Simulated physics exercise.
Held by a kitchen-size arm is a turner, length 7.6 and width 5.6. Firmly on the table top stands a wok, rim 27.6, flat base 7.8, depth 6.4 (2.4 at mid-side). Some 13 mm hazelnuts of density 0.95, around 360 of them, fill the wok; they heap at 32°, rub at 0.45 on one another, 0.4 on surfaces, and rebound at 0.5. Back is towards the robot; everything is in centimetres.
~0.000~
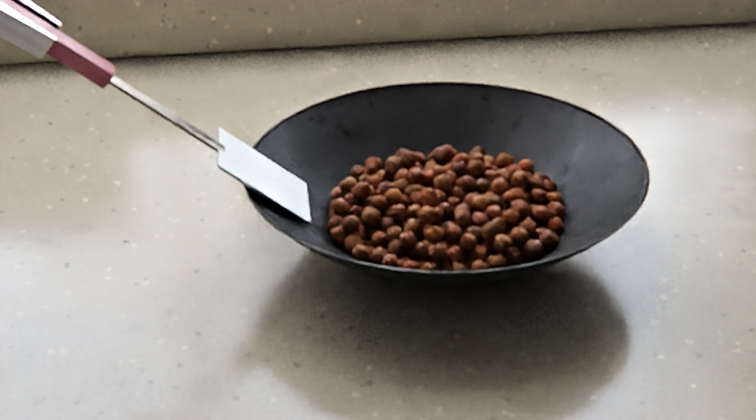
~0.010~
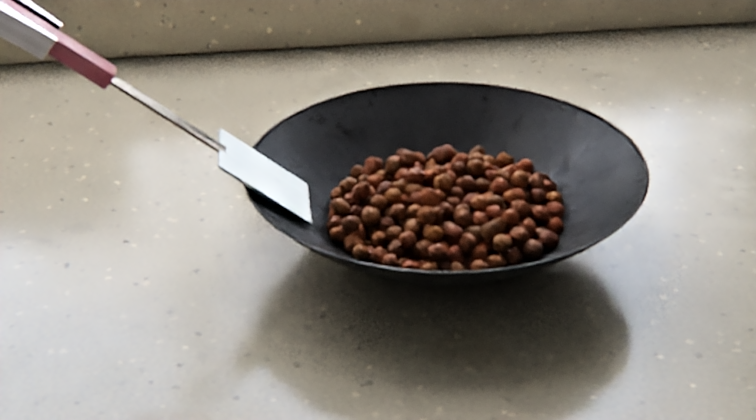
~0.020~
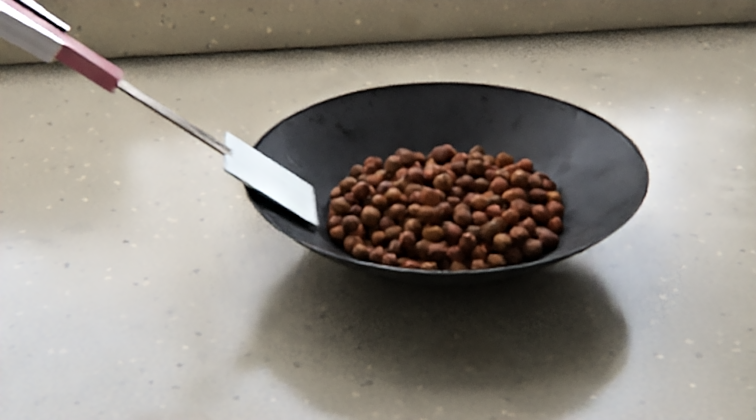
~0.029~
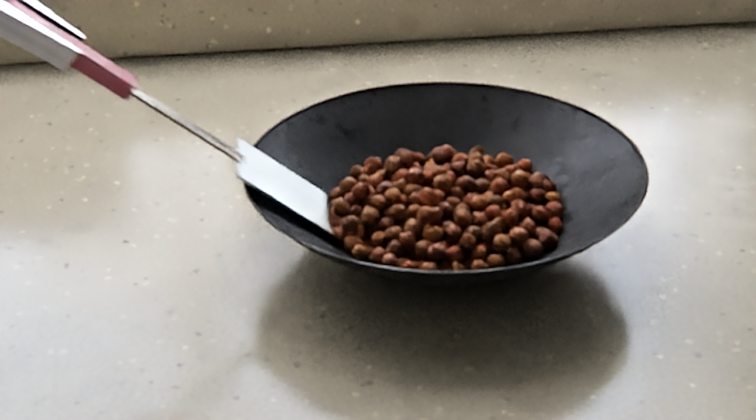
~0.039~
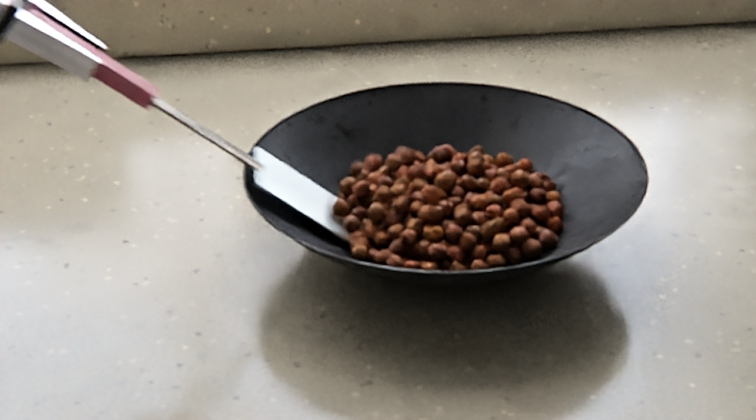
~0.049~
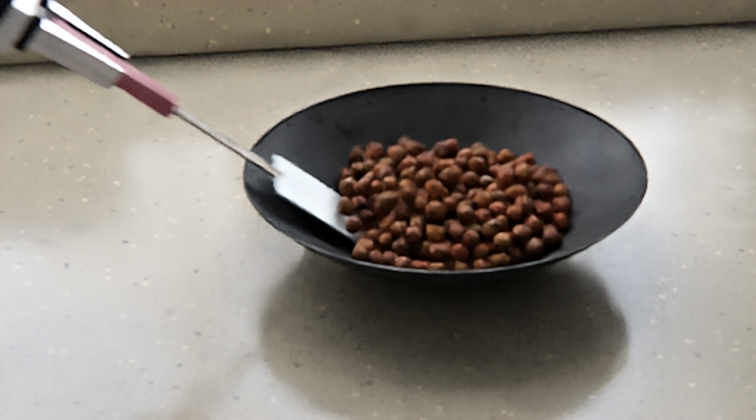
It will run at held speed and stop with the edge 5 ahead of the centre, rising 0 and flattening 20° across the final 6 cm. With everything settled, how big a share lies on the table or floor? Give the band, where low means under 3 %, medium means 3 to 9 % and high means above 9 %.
Band: Medium.
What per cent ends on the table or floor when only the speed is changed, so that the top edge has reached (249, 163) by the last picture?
I'd say around 0 per cent.
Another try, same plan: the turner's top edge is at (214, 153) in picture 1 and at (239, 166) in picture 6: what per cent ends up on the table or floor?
Around 0 per cent finishes on the table or floor.
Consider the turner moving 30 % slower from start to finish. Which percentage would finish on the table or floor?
I'd say close to 0 per cent.
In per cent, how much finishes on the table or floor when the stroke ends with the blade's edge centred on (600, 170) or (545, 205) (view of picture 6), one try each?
The two tries give near 45 and near 20 in a hundred.
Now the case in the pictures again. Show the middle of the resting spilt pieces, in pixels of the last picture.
Approximately at (558, 80).
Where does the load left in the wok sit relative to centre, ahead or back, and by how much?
Roughly 4.5 centimetres ahead.
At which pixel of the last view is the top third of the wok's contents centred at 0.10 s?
(473, 173).
After 0.07 s, sloping 40°, highest piece 8 above the table; 359 in the wok.
After 0.10 s, sloping 34°, highest piece 9 above the table; 358 in the wok, 1 on the blade or in flight.
After 0.31 s, sloping 20°, highest piece 8 above the table; 342 in the wok, 16 on the table or floor, 1 on the blade or in flight.
After 1.36 s, sloping 20°, highest piece 7 above the table; 342 in the wok, 17 on the table or floor.
In the end, 342 in the wok, 17 on the table or floor. That is 5 % on the table or floor.
